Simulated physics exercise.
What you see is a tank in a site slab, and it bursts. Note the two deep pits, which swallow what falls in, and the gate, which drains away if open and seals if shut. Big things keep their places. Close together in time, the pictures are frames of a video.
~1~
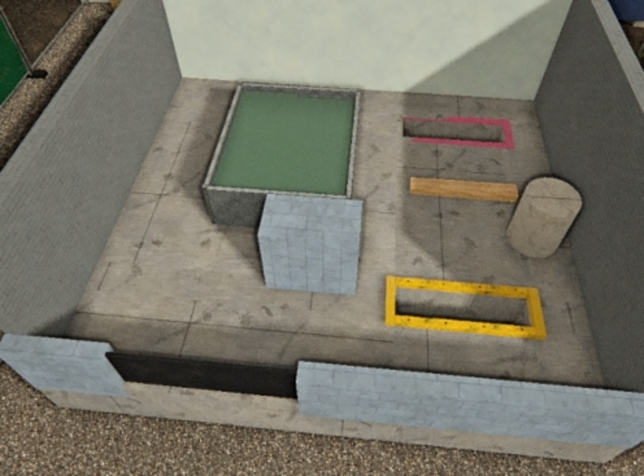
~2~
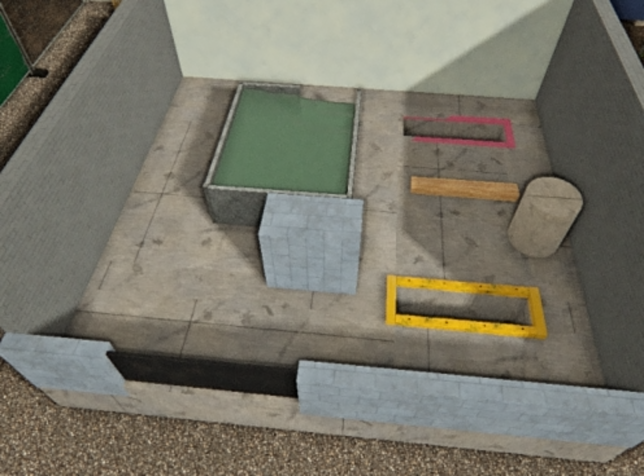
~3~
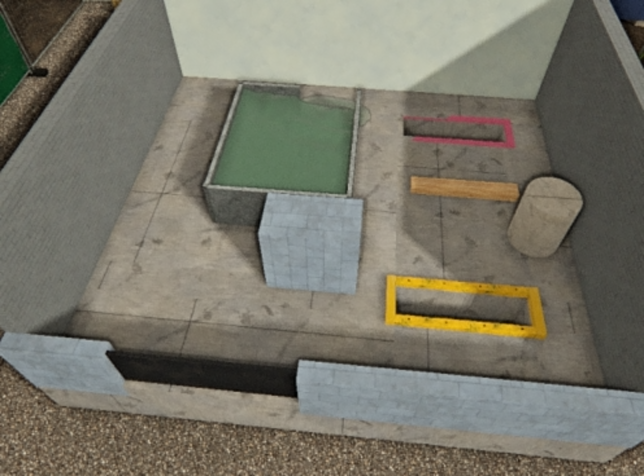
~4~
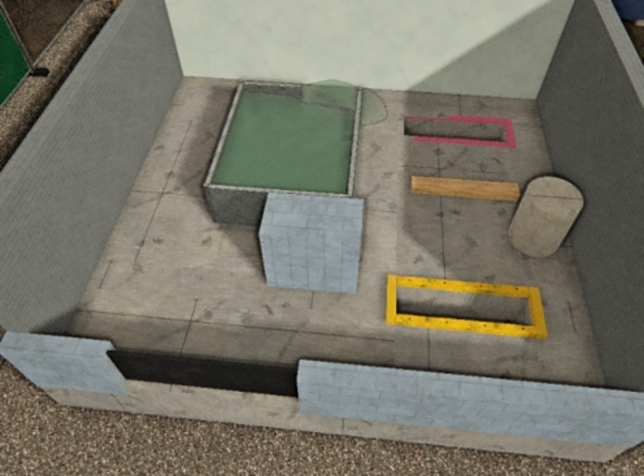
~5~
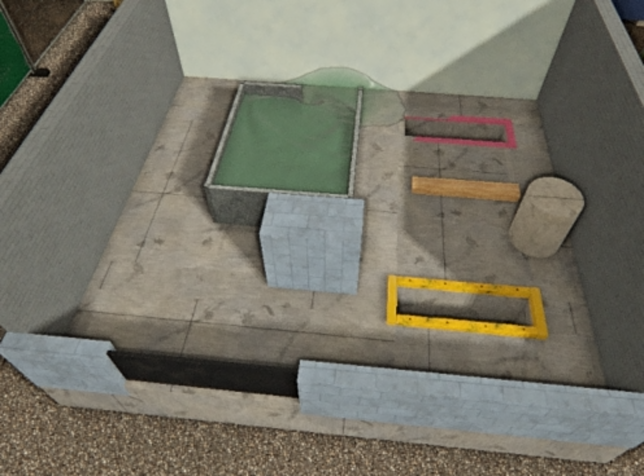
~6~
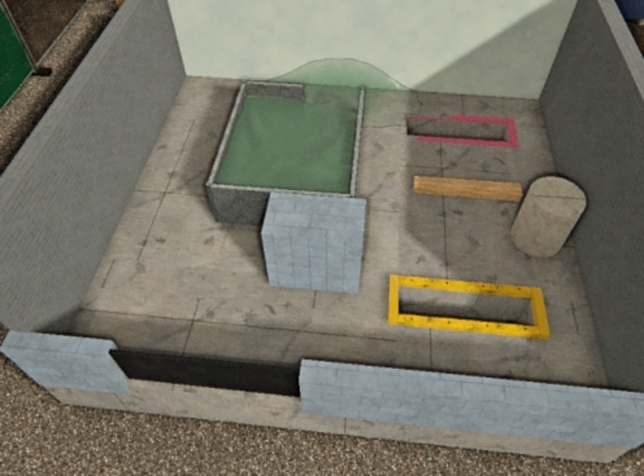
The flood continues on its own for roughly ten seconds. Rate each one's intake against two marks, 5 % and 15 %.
Ratings: Gate - below the 5 % mark; pink pit - above the 15 % mark; yellow pit - below the 5 % mark.
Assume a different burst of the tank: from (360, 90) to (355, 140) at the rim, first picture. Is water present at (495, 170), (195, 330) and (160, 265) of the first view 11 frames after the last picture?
In the order asked: Sodden, out of reach, out of reach.
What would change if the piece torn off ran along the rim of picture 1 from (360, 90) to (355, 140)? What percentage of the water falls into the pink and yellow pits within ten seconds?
For pink it's about 55 per cent, and for yellow about 0 per cent.
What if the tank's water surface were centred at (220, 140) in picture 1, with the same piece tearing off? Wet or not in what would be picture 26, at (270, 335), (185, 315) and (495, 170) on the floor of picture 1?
Going through the three spots, I'd say high and dry, high and dry, swamped.
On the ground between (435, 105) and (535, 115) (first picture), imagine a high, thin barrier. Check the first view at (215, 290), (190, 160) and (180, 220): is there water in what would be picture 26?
The first location is not reached, the second is soaked through, and the third is soaked through.
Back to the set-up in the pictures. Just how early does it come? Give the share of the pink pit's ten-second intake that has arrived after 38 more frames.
Around 70 percent.
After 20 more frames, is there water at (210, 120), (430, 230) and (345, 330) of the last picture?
Points in order - 1: Inundated; 2: Unwetted; 3: Unwetted.
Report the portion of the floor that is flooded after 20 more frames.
About 40 %.
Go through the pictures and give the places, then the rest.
The first picture shows still water in the open tank at (289, 139).
In the second picture, the front is at a hidden place, out from the gap on the open tank's far side.
In the third picture, the front is at a hidden place, out from the gap on the open tank's far side.
In the fourth picture, water pours out on the open tank's far side and has run to (309, 84).
In the fifth picture, water pours out on the open tank's far side and has run to (391, 90).
In the sixth picture, the front is at (412, 91), out from the gap on the open tank's far side.
A moment on, water covers 15 % of the floor; the gate 0 %, the pink pit 0 %, the yellow pit 0 %.
Next, water covers 25 % of the floor; the gate 0 %, the pink pit 4 %, the yellow pit 0 %.
Then, water covers 40 % of the floor; the gate 0 %, the pink pit 10 %, the yellow pit 0 %.
Later, water covers 75 % of the floor; the gate 0 %, the pink pit 17 %, the yellow pit 0 %.
In the end, water covers 95 % of the floor; the gate 0 %, the pink pit 25 %, the yellow pit 0 %.
